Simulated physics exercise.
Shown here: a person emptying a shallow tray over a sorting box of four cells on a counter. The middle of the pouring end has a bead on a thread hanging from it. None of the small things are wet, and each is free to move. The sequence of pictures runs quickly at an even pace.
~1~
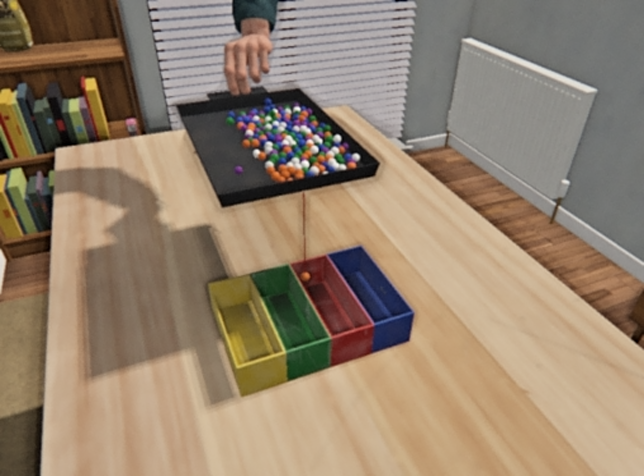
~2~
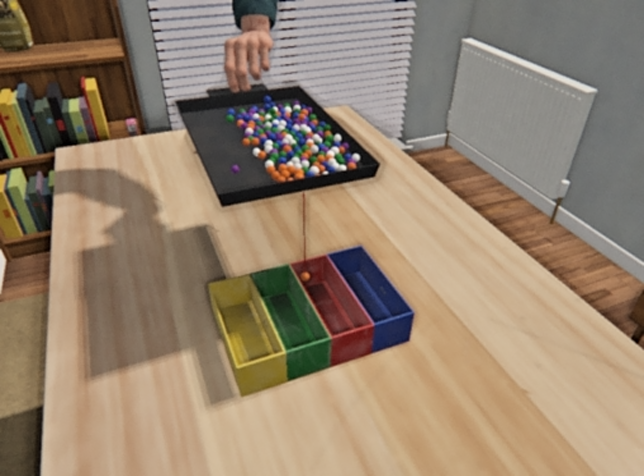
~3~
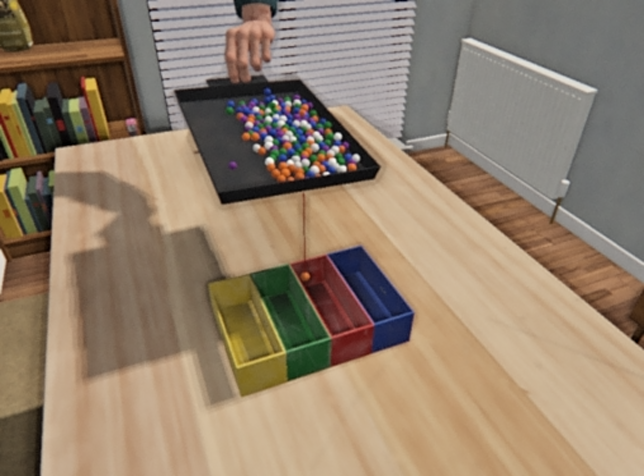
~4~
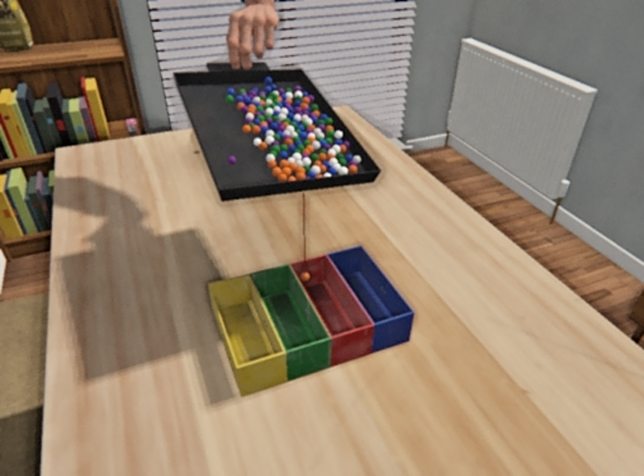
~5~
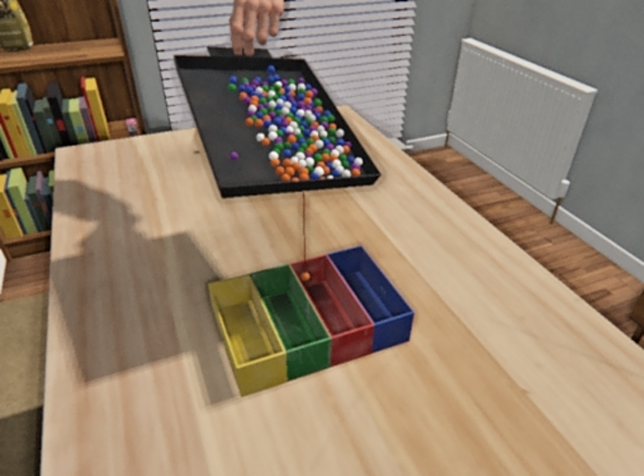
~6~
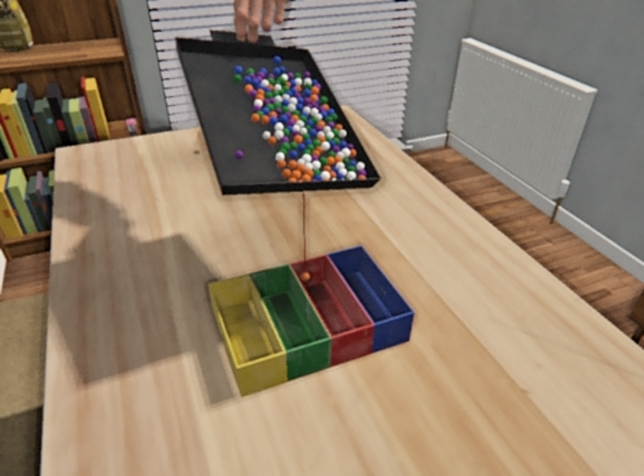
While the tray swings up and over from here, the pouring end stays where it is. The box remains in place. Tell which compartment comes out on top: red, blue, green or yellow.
It is blue that comes out on top.
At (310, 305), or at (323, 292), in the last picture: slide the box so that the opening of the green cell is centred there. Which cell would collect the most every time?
In order of the tries: The blue one and the cell in red.
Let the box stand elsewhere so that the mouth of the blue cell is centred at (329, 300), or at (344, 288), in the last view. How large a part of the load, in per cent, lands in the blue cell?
Respectively 0 % and 20 %.
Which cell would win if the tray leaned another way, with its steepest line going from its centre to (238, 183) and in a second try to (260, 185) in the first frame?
Try 1 - that yellow cell / try 2 - yellow.
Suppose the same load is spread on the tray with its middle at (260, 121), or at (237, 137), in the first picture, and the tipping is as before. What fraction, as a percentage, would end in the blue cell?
You'd get about 60 per cent first and about 60 per cent second.
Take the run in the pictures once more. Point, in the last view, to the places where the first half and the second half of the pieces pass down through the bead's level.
Earlier half at (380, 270), later half at (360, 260).
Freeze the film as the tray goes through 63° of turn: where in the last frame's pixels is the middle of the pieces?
(348, 160).
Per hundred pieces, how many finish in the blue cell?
Some 70 per cent.
Soon, tray tipped steeply; nearly all on the tray; a small part falling or outside the box.
A while on, tray tipped right over; a small part on the tray; about half in the blue cell; a stray few in the red cell; about a third falling or outside the box.
Towards the end, tray tipped past a quarter turn; most in the blue cell; a stray few in the red cell; about a quarter falling or outside the box.
Finally, tray tipped past a quarter turn; most in the blue cell; a stray few in the red cell; none in the yellow cell; none in the green cell; about a quarter outside the box.
